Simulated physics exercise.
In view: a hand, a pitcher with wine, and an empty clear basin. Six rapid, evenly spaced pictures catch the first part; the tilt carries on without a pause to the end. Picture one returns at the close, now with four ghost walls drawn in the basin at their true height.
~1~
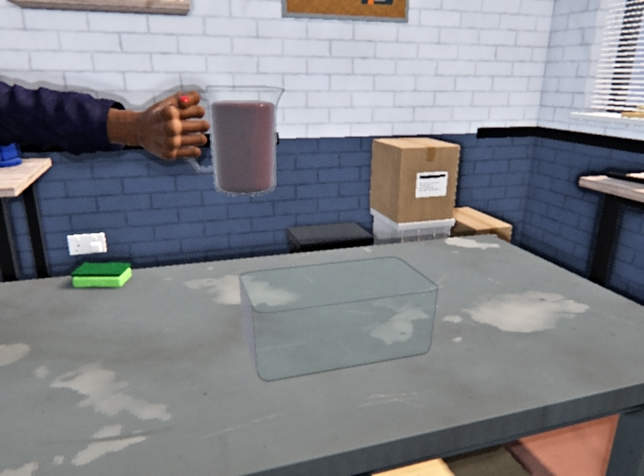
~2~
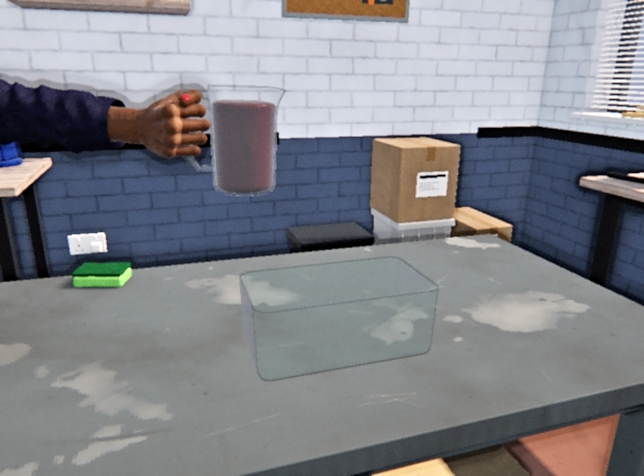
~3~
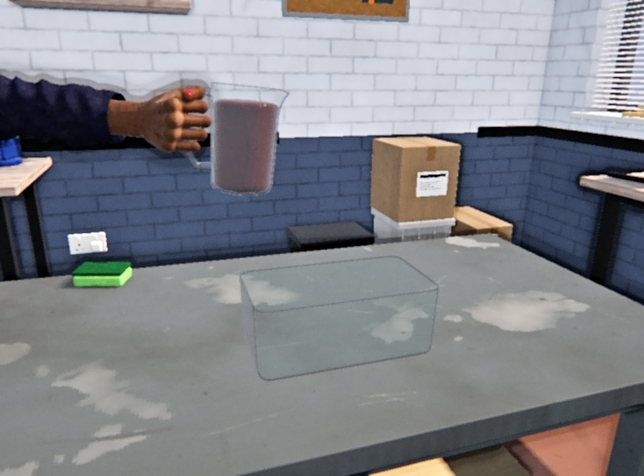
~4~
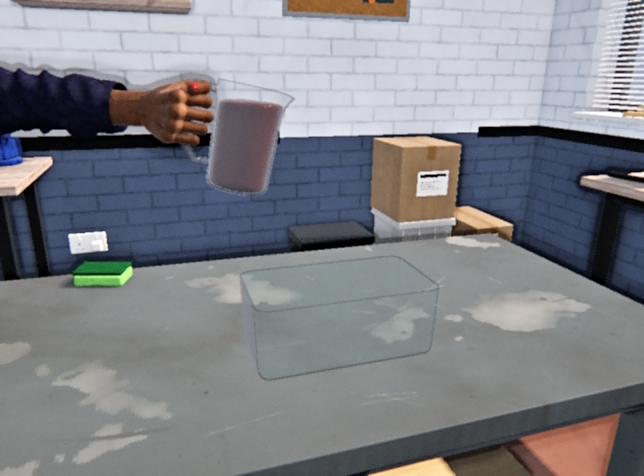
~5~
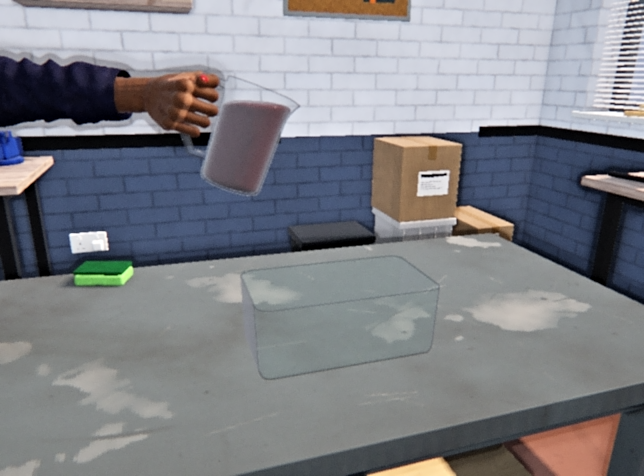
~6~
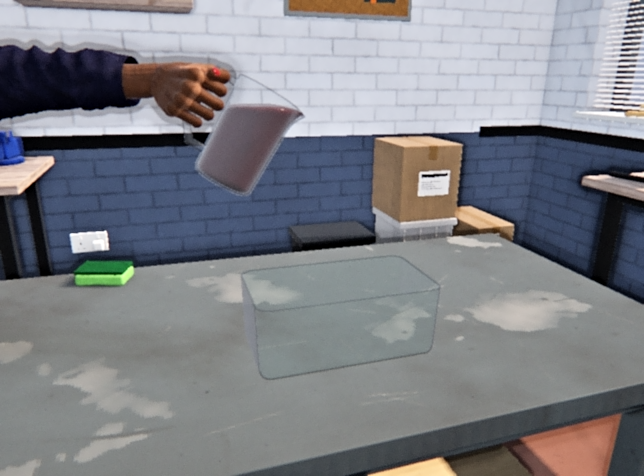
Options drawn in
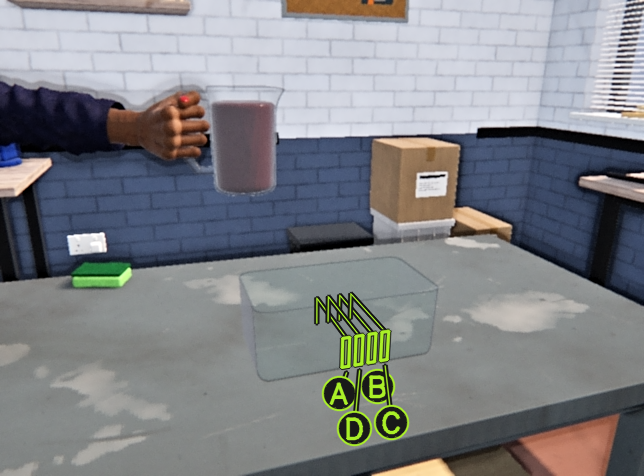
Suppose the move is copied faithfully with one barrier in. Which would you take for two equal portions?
Go for B.
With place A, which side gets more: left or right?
The right side.
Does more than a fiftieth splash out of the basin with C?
Yes.
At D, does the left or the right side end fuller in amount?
The right side.
In lime, A at (346, 372); B at (372, 367); C at (385, 365); D at (359, 370).
Choosing A, about 4 % ends left of the wall and 93 % right of it; 3 % is lost outside.
Choosing B, about 46 % ends left of the wall and 51 % right of it; 3 % is lost outside.
Choosing C, about 85 % ends left of the wall and 7 % right of it; 8 % is lost outside.
Choosing D, about 7 % ends left of the wall and 90 % right of it; 3 % is lost outside.
